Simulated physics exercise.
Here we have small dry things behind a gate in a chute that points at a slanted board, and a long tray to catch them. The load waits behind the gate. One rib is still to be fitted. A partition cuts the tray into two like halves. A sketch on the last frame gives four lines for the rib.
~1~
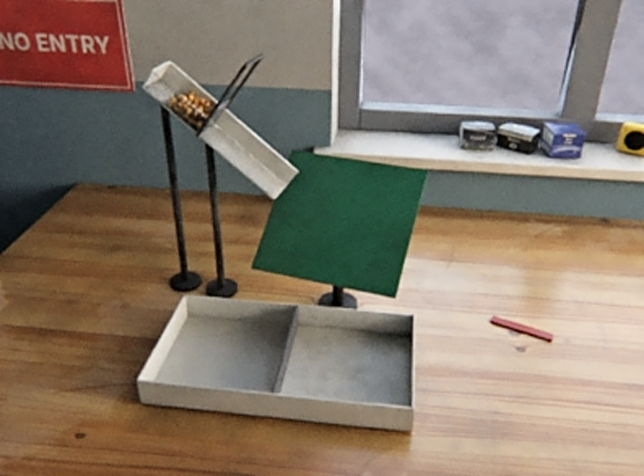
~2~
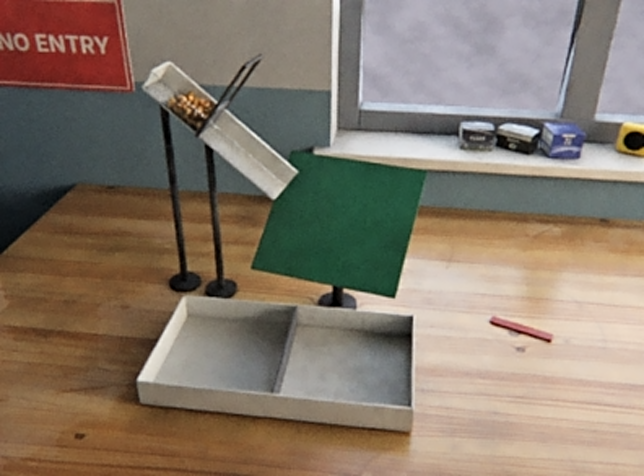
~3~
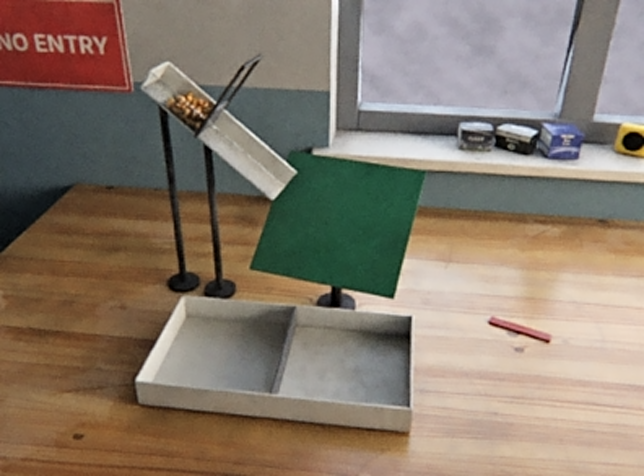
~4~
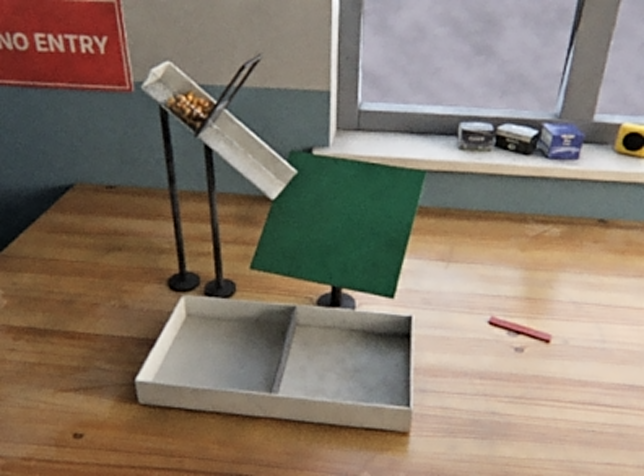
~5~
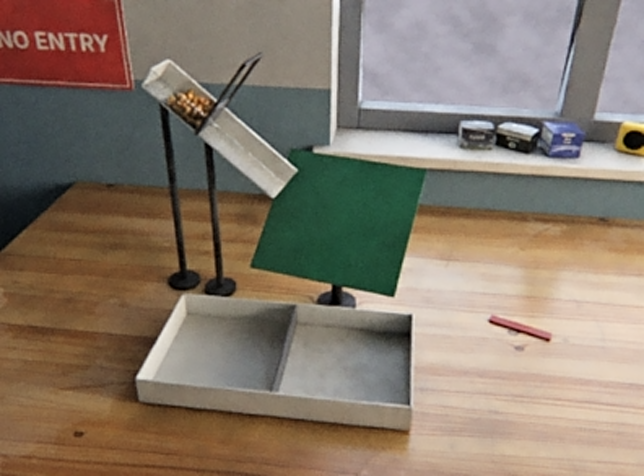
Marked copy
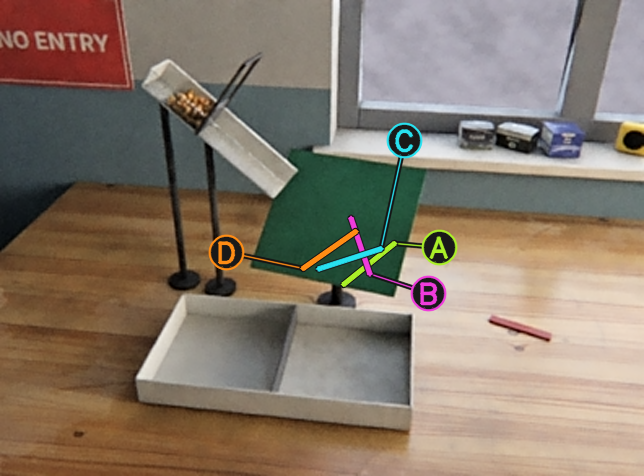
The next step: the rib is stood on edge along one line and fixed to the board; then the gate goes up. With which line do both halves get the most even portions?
Take C.
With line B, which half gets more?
The right half.
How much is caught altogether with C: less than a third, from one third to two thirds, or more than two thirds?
More than two thirds.
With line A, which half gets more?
More lands on the right.
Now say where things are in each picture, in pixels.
Load behind the gate (195, 110), round wooden beads; lip of the chute (281, 193), sloping fairly steeply, in the first frame.
Middle of the board (339, 219), tilted fairly steeply; middle of its low edge (320, 283); of its high edge (357, 160), in the second frame.
Front corners of the tray (136, 381) and (412, 409); front end of its middle wall (270, 395); gate still shut (219, 109), in the third frame.
Middle of the load (193, 111); lip (279, 193), in the fourth frame.
Middle of the load (194, 109); lip (280, 191), in the fifth frame.
On the marked copy, line A from (394, 243) to (343, 284); line B from (351, 218) to (369, 273); line C from (381, 248) to (318, 268); line D from (355, 231) to (303, 268).
If A is chosen, of what is caught, about a tenth in the left half, almost all in the right.
If B is chosen, of what is caught, about a tenth in the left half, almost all in the right.
If C is chosen, of what is caught, roughly two thirds in the left half, roughly a third in the right.
If D is chosen, of what is caught, the larger part in the left half, roughly a quarter in the right.
